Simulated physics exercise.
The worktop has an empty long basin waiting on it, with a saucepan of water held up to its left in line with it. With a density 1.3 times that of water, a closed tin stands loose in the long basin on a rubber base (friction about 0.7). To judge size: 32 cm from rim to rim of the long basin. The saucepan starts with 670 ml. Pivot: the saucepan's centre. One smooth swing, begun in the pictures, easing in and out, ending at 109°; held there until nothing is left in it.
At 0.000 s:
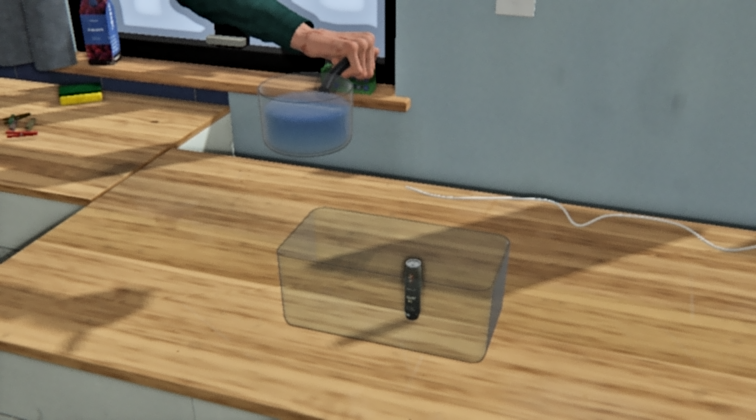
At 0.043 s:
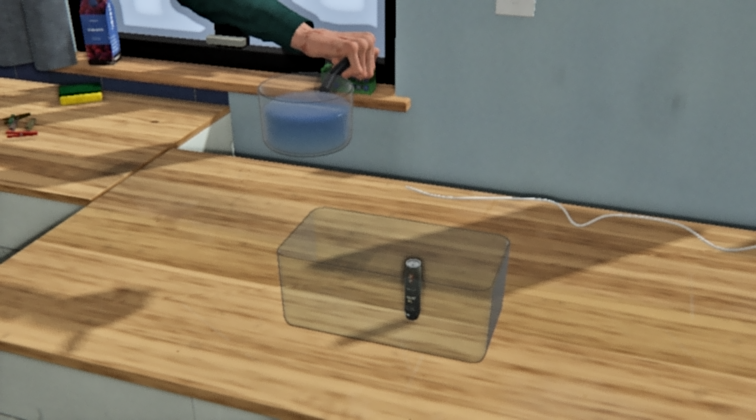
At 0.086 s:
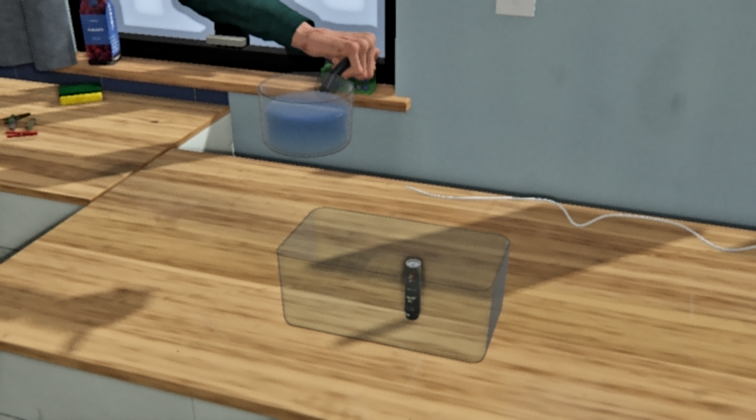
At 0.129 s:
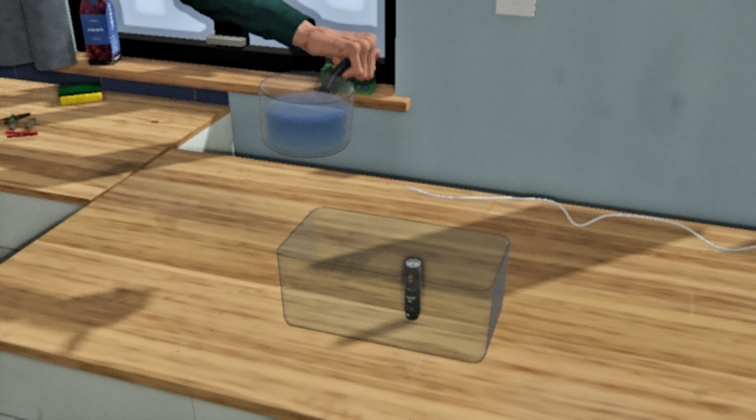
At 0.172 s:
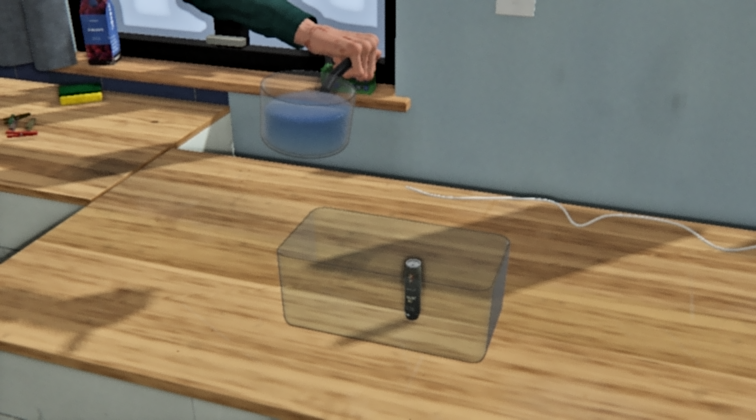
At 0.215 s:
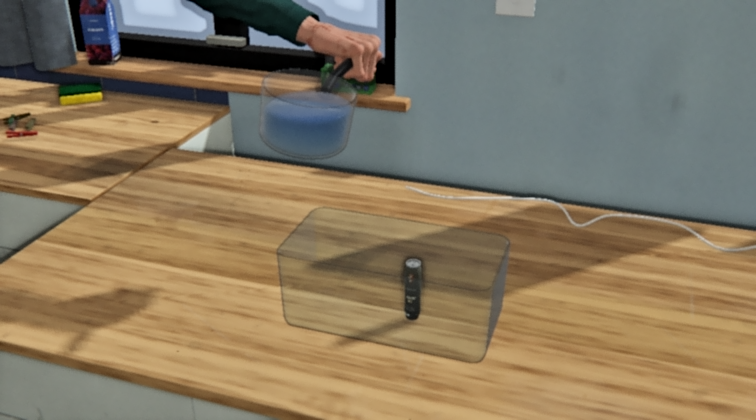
A clear pan of blue liquid is held by a hand in a dark green sleeve above a pale wooden kitchen worktop, seen from slightly above by a still camera. Below it sits a transparent long basin with a small dark cylinder standing inside, with a white cable behind and a sponge and bottle at left. The hand tilts the pan very slightly, and all else stays still.
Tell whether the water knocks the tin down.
The water knocks it down.
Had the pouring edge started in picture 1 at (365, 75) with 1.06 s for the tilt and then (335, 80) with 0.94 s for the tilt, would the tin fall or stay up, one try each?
Trial 1 - tin tips; trial 2 - tin tips.
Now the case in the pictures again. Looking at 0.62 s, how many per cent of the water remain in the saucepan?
About 72 percent.
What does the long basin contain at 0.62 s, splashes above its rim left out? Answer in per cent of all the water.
Roughly 1 per cent.
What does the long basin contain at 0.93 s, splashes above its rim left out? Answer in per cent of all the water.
The share is close to 66 percent.
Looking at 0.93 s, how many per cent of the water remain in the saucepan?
I'd say some 14 per cent remains.
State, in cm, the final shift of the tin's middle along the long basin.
Net tin displacement: Roughly 7.5 cm.
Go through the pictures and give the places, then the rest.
The first picture shows tilt 0°; pouring edge (349, 93); surface from (269, 100) to (349, 109); the long basin's rim runs from (296, 230) to (501, 265); the tin's top is at (413, 266).
The second picture shows tilt 0°; pouring edge (349, 94); surface from (268, 100) to (349, 109).
The third picture shows tilt 2°; pouring edge (350, 95); surface from (268, 100) to (349, 110).
The fourth picture shows tilt 4°; pouring edge (351, 96); surface from (268, 100) to (350, 110).
The fifth picture shows tilt 7°; pouring edge (352, 99); surface from (269, 100) to (351, 110).
The sixth picture shows tilt 10°; pouring edge (353, 102); surface from (268, 100) to (351, 111).
After 0.62 s the tilt is 68° and 72 per cent is still to pour; the tin stands where it began.
After 0.93 s the tilt is 104° and 14 per cent is still to pour; the tin stands where it began.
After 1.24 s the tilt is 109° and 0 per cent is still to pour; the tin leans 46°.
After 1.58 s the tilt is 109° and 0 per cent is still to pour; the tin lies on its side.
In the end the tin lies on its side.
